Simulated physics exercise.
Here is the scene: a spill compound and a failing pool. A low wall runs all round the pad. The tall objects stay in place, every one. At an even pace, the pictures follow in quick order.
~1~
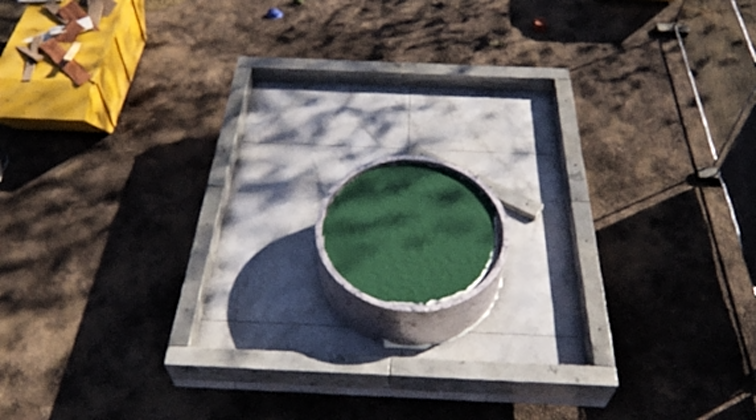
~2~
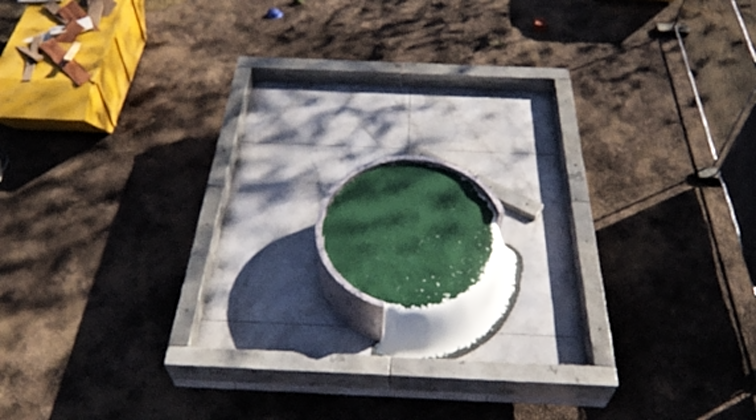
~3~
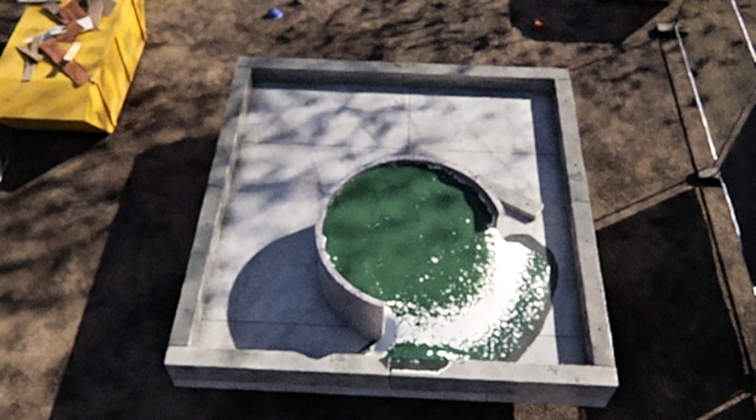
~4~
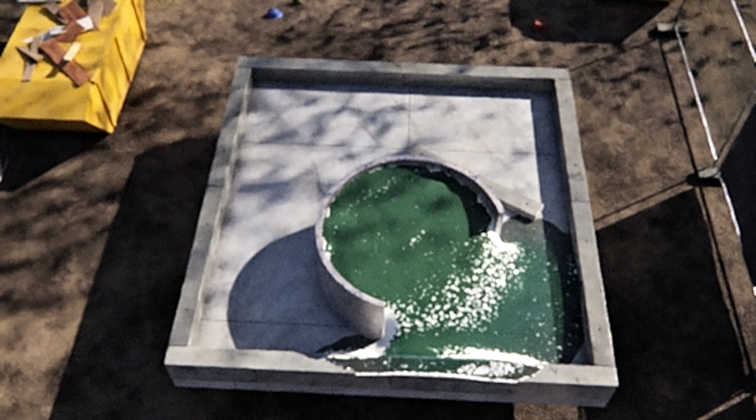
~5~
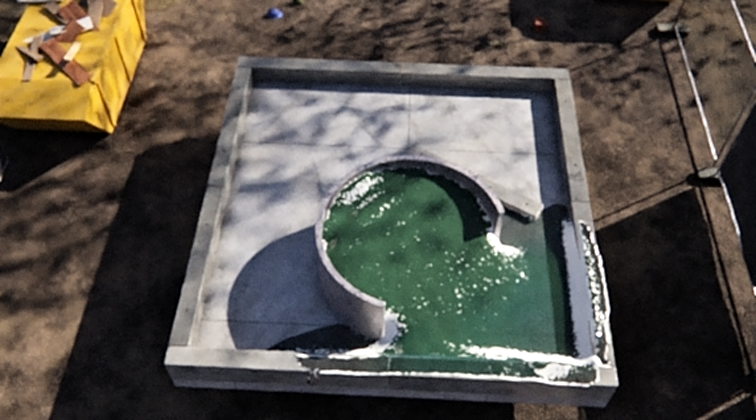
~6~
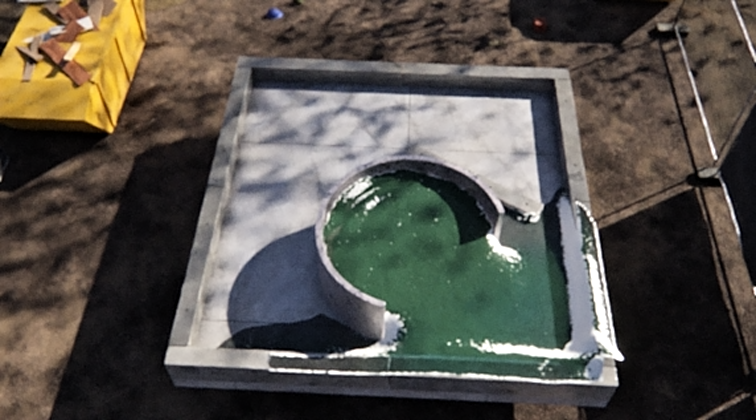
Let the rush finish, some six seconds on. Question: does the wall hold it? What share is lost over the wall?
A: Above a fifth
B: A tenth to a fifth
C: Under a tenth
A.
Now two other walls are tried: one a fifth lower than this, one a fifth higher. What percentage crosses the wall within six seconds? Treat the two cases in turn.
The first case gives 36%, the second gives 20%.
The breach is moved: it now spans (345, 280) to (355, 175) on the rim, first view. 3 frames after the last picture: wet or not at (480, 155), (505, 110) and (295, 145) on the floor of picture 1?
First point bare, second point bare, third point swamped.
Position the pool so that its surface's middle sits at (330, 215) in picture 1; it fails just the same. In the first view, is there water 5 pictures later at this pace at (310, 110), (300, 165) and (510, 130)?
In that order: Dry, not flooded, not flooded.
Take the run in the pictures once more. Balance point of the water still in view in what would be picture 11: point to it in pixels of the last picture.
The water's centre sits above (451, 291).
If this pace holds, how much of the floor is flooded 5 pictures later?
It comes out near 35 percent.
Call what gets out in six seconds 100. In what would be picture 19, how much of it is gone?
My reading is about 95 per cent.
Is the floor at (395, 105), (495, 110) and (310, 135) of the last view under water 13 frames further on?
Spared, soaked, spared.
A moment on, water covers 30 % of the floor; the low wall has let 7 % over.
Next, water covers 35 % of the floor; the low wall has let 12 % over.
Then, water covers 50 % of the floor; the low wall has let 25 % over.
Later, water covers 75 % of the floor; the low wall has let 27 % over.
In the end, water covers 80 % of the floor; the low wall has let 27 % over.
